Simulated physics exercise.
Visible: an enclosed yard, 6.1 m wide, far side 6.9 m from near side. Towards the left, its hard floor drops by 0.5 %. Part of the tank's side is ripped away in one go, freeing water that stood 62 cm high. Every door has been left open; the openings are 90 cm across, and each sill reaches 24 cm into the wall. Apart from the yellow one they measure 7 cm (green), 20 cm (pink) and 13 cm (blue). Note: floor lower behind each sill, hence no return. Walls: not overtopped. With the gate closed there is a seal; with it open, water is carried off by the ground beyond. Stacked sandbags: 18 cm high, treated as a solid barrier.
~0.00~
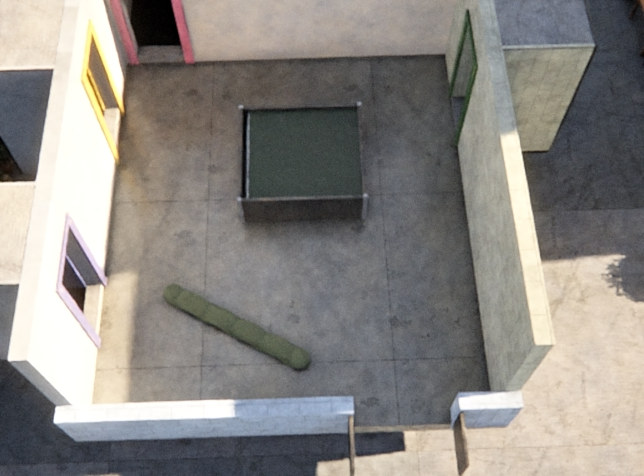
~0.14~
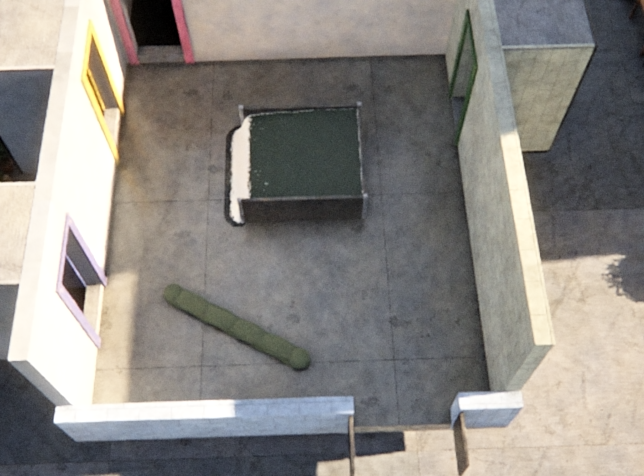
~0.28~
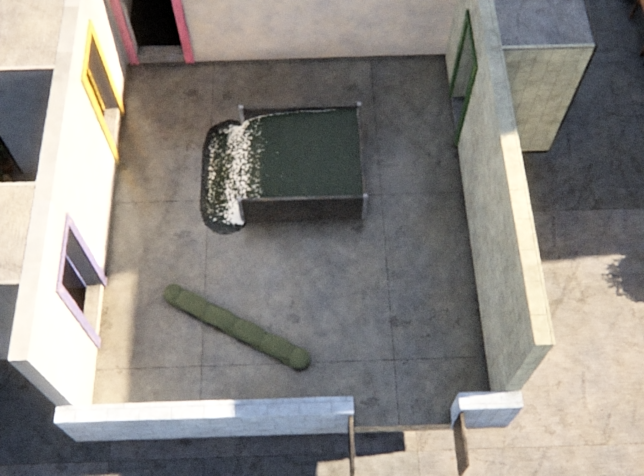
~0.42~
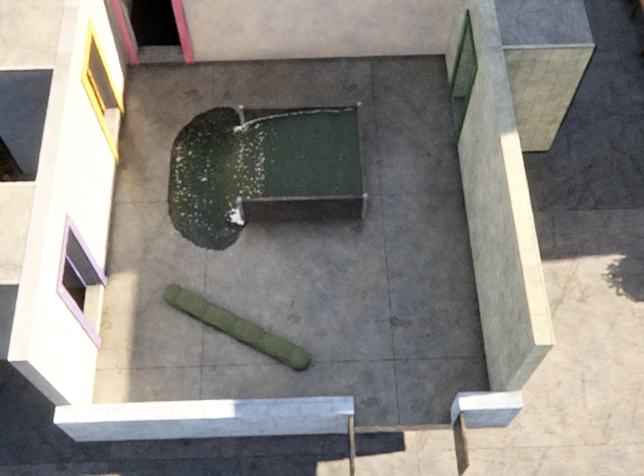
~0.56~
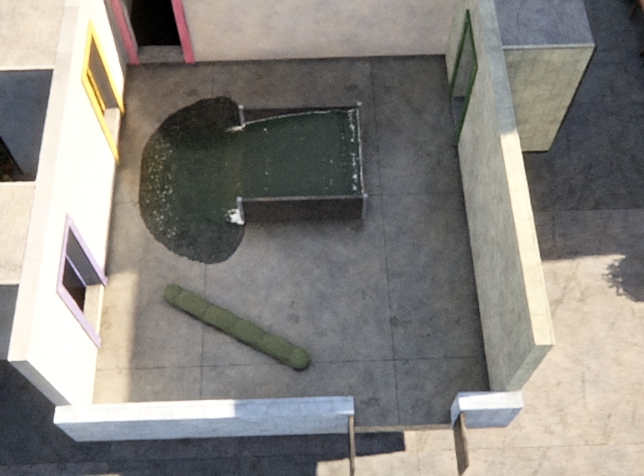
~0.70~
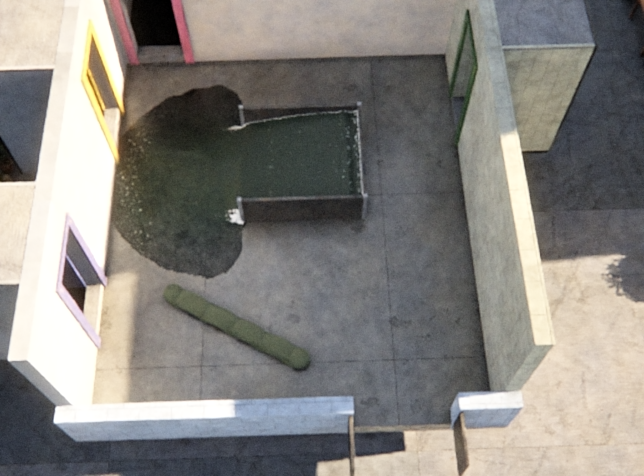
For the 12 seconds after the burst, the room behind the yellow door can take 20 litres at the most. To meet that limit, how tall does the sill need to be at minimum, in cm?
At least 27 cm or so.
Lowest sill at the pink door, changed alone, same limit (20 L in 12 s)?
At pink, roughly 25 cm.
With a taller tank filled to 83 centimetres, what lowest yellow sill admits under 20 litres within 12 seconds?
Around 37 cm high.
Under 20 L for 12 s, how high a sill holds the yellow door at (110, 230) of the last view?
About 24 cm.
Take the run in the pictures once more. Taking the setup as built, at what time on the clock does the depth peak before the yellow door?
Crest at t of about 1.8 s.
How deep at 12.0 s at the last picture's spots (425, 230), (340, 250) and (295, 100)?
Some 7, 4 and 5 cm.
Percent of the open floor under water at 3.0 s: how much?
Approximately 40 %.
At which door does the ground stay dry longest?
Answer: Green.
After 1.4 s water covers 25 % of the floor, deepest (39 cm) near (116, 177); 32 cm at the yellow door, 2 litres in over its 27 cm sill.
After 3.0 s water covers 40 % of the floor, deepest (33 cm) near (128, 65); 21 cm at the yellow door, 17 litres in over its 27 cm sill.
After 12.0 s water covers 95 % of the floor, deepest (11 cm) near (258, 325); 5 cm at the yellow door, 18 litres in over its 27 cm sill.
At the yellow door as built, the water arrived by 0.8 s and peaked near 33 cm at 1.8 s.
Run again over the same 12 s with other heights there, 37 litres in over 24 cm, 2 litres over 32.5 cm. The limit of 20 litres is kept from about 27 cm up.
